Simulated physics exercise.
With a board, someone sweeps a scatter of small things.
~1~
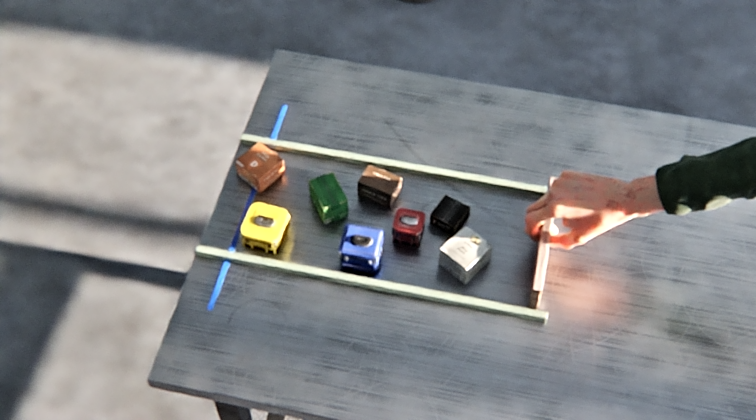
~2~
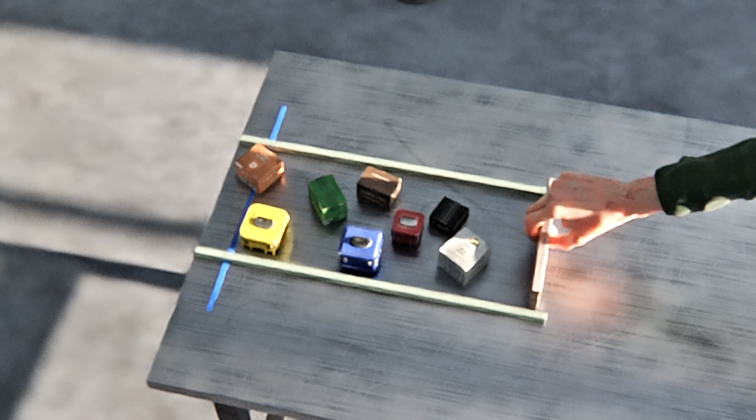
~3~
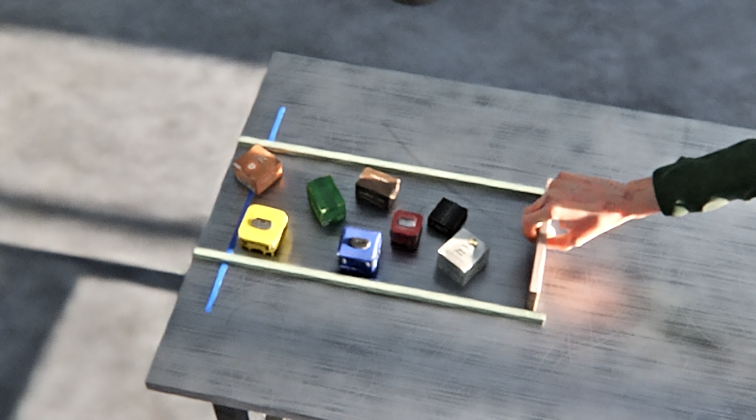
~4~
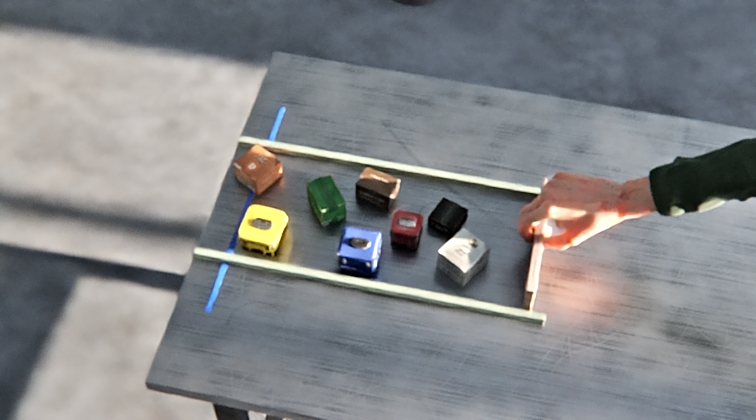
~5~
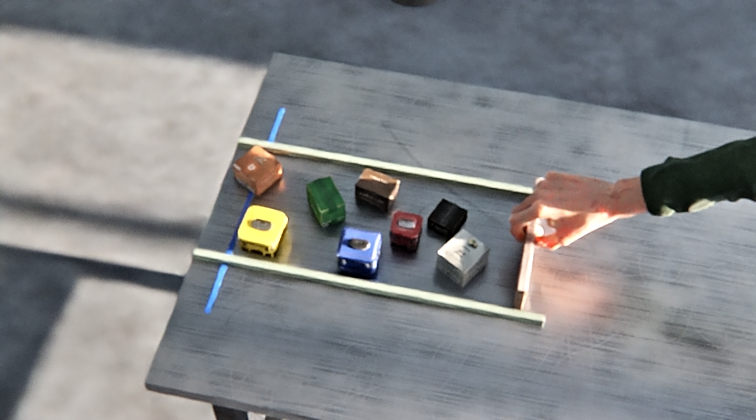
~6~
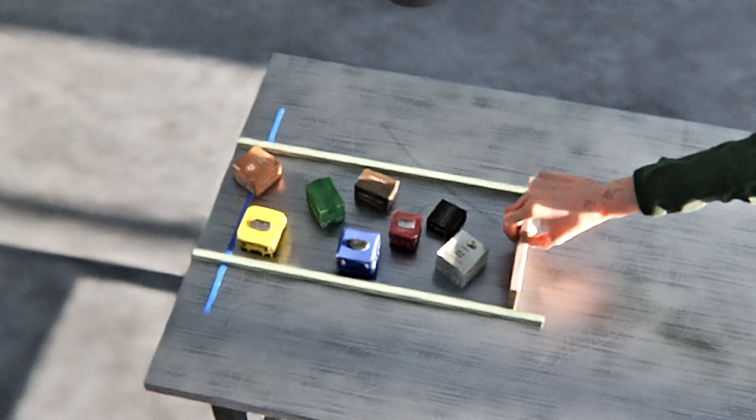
In the video, a hand in a dark green sleeve holds a board upright between two pale strips on a gray table, then slides it slightly left toward eight small colored blocks, which stay in place near a blue tape line.
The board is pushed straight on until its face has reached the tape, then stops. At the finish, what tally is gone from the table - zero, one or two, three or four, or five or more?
The tally gone is five or more.
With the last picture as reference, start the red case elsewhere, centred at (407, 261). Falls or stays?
It goes down.
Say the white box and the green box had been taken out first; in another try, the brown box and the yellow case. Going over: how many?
Falls come to 3 the first time and 3 the other time.
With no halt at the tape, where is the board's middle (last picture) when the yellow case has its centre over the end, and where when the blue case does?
Around (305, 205), then around (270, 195).
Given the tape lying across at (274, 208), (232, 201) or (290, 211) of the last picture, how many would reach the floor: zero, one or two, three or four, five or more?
In order: 1 or 2, more than four, either one or two.
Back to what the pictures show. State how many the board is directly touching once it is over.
In total, 2.
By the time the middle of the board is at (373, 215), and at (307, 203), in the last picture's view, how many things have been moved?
The count reaches 6 first and 8 second.
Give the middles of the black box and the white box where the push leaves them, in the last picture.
Black box: (240, 178); white box: (217, 224).
Early on, none off yet; orange box at rest near (257, 171); yellow case at rest near (262, 232); green box at rest near (325, 202).
A while later, none off yet; orange box moving near (249, 167); yellow case travelled about its own width near (234, 227); green box travelled about its own width near (280, 184).
Finally, the number that fall off is five or more; lost, red case, brown box, blue case, green box, yellow case and orange box.
